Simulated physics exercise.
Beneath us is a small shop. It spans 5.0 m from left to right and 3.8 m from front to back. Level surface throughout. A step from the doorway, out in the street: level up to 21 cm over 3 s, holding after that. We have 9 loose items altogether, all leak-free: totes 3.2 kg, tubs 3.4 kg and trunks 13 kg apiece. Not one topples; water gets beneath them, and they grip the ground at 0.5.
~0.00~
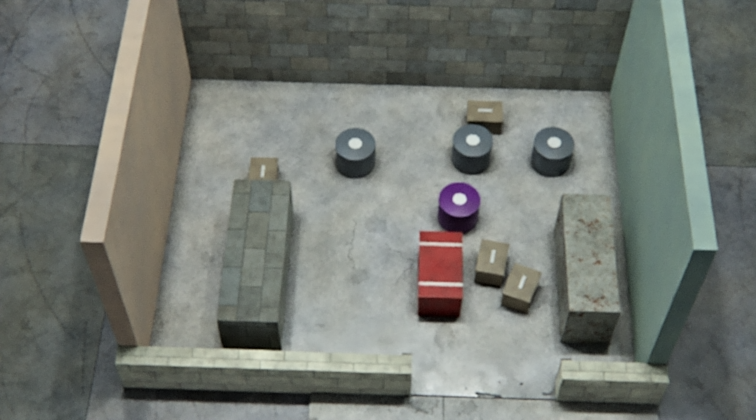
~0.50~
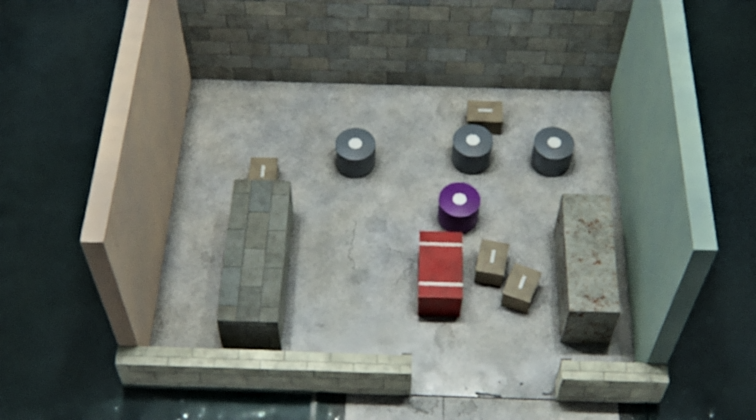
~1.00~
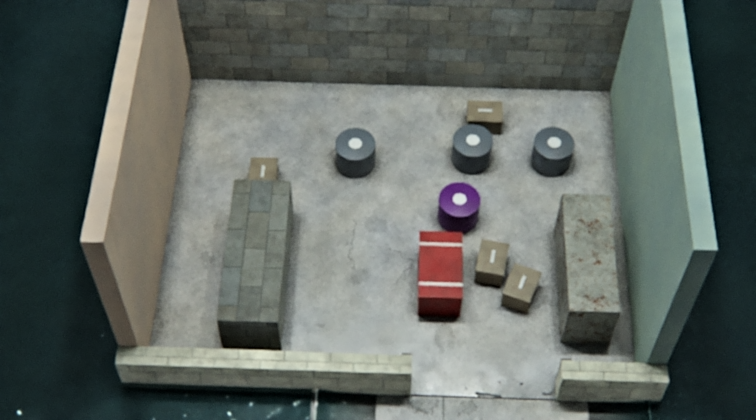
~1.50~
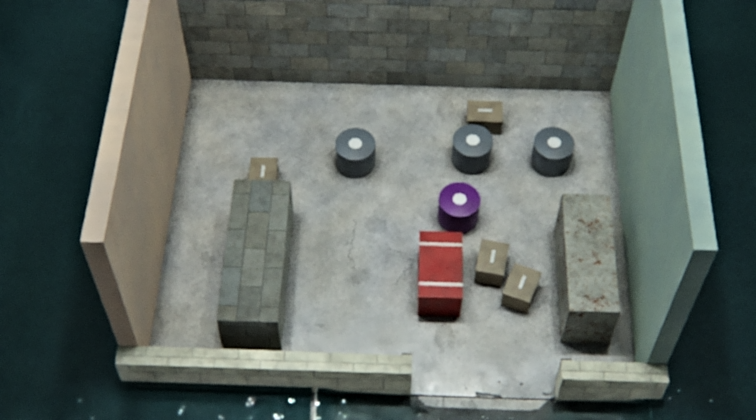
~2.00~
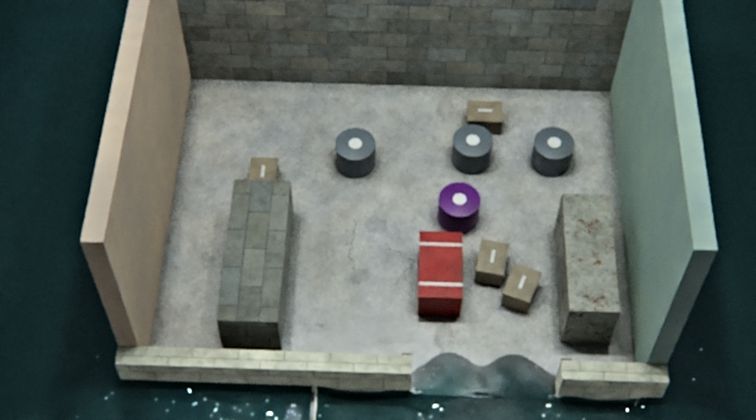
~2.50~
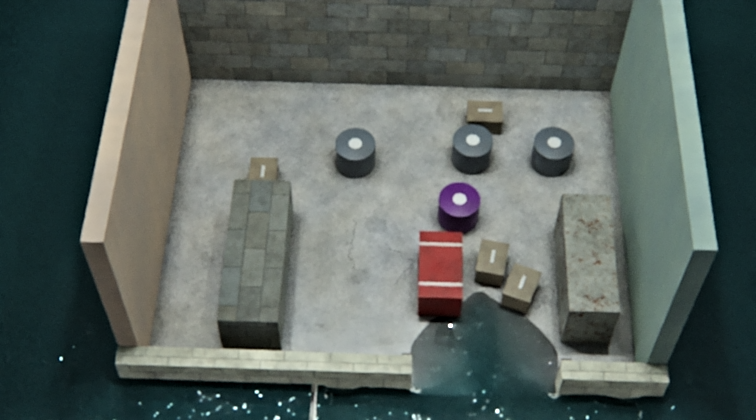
Dark water rose around the outside of a small walled shop, then slipped through the gap in the front wall and spread across the floor toward the red trunk, while the tubs and boxes stayed still.
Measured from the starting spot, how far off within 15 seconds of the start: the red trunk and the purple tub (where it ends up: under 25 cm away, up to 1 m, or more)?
By then the red trunk covers a big distance and the purple tub covers a big distance.
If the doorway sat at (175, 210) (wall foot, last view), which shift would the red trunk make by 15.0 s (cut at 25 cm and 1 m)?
The red trunk would go a long distance.
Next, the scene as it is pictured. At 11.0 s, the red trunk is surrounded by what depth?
I'd say around 12 cm.
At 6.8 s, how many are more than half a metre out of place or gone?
Tally: 7.
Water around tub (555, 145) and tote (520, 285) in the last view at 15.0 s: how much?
Depth approx. 13 cm / 10 cm.
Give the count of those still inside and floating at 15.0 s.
9.
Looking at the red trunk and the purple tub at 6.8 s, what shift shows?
By then roughly 250 cm and 250 cm, respectively.
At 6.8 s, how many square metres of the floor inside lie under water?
The covered patch comes to about 14 m2.
After 3.5 s the red trunk is near (426, 246), 0.3 m from its start, aground; the purple tub is near (457, 189), 0.1 m from its start, aground; 1 afloat.
After 6.8 s the red trunk is near (304, 114), 2.4 m from its start, afloat; the purple tub is near (291, 76), 2.5 m from its start, afloat; 8 afloat.
After 11.0 s the red trunk is near (231, 144), 2.7 m from its start, afloat; the purple tub is near (211, 84), 3.1 m from its start, afloat; 9 afloat.
After 15.0 s the red trunk is near (216, 173), 2.6 m from its start, afloat; the purple tub is near (196, 118), 3.0 m from its start, afloat; 9 afloat.
